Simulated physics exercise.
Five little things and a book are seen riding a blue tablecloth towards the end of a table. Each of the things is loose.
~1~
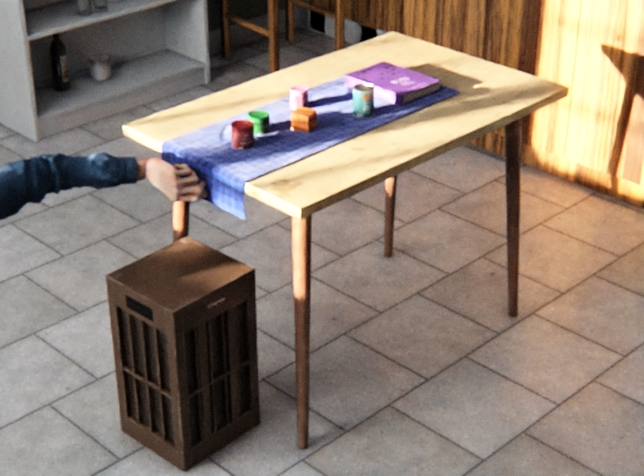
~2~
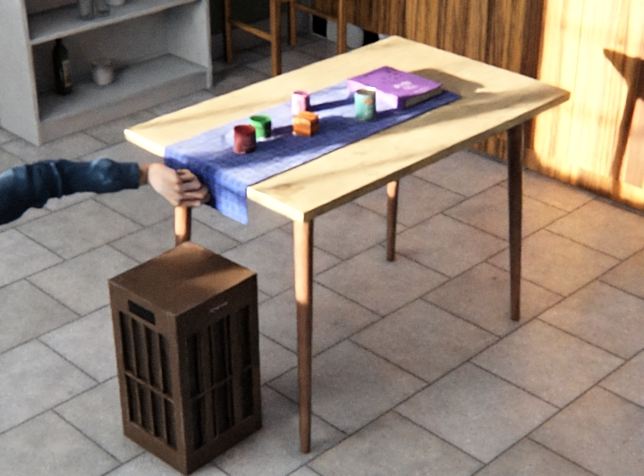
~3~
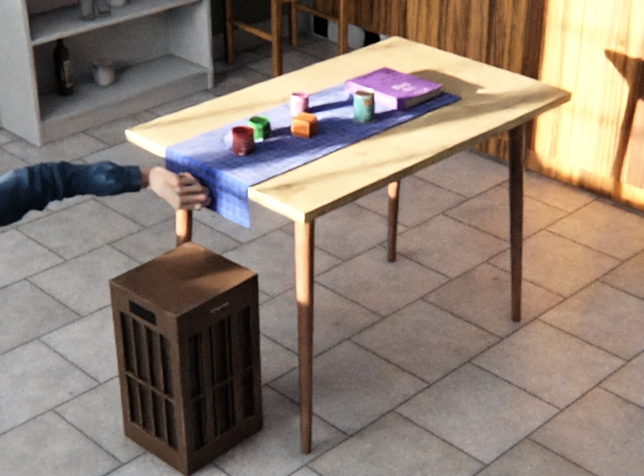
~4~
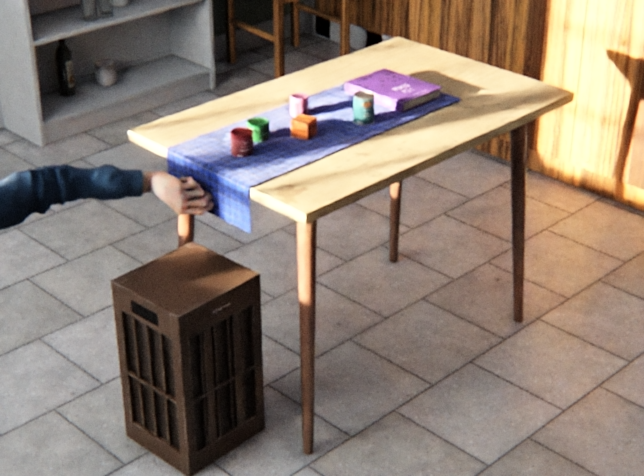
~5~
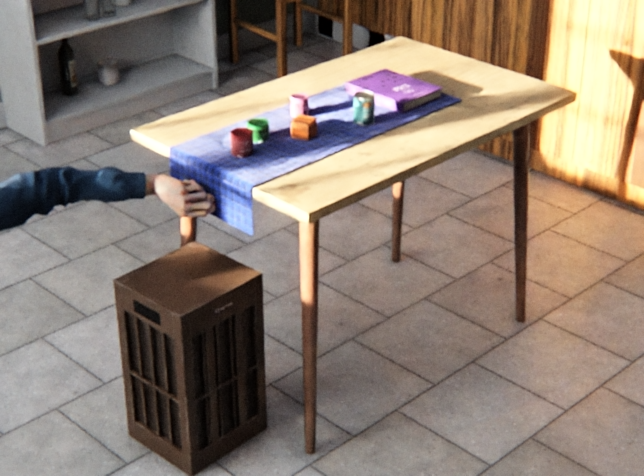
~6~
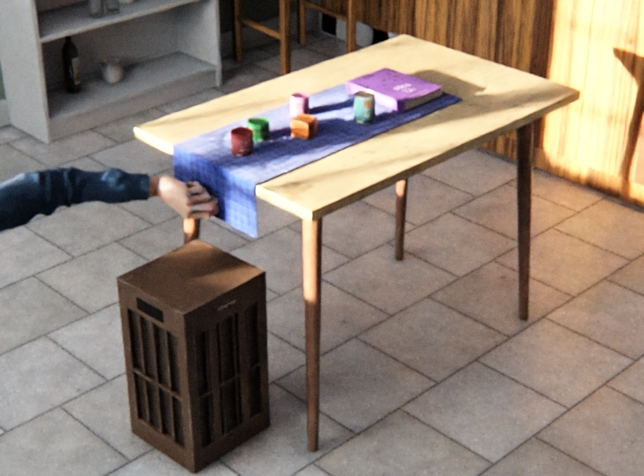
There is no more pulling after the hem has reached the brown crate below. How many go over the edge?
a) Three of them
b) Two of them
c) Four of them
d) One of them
The answer is d.
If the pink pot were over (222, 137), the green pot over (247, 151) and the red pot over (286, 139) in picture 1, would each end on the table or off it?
My call: The pink pot takes a tumble; the green pot takes a tumble; the red pot hangs on.
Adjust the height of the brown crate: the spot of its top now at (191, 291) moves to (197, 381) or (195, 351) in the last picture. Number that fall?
Then 4 and 3.
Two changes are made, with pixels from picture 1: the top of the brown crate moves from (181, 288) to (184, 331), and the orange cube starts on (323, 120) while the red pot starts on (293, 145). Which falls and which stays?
So the orange cube stays there, and the red pot leaves.
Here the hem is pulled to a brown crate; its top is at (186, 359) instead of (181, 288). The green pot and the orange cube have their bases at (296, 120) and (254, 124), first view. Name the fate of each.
The green pot? Lost. The orange cube? Lost.
Soon after, hem near (215, 248); all still up.
Then, hem on the crate; red pot gone.
At rest, hem on the crate; red pot gone. The count of fallen things is one.
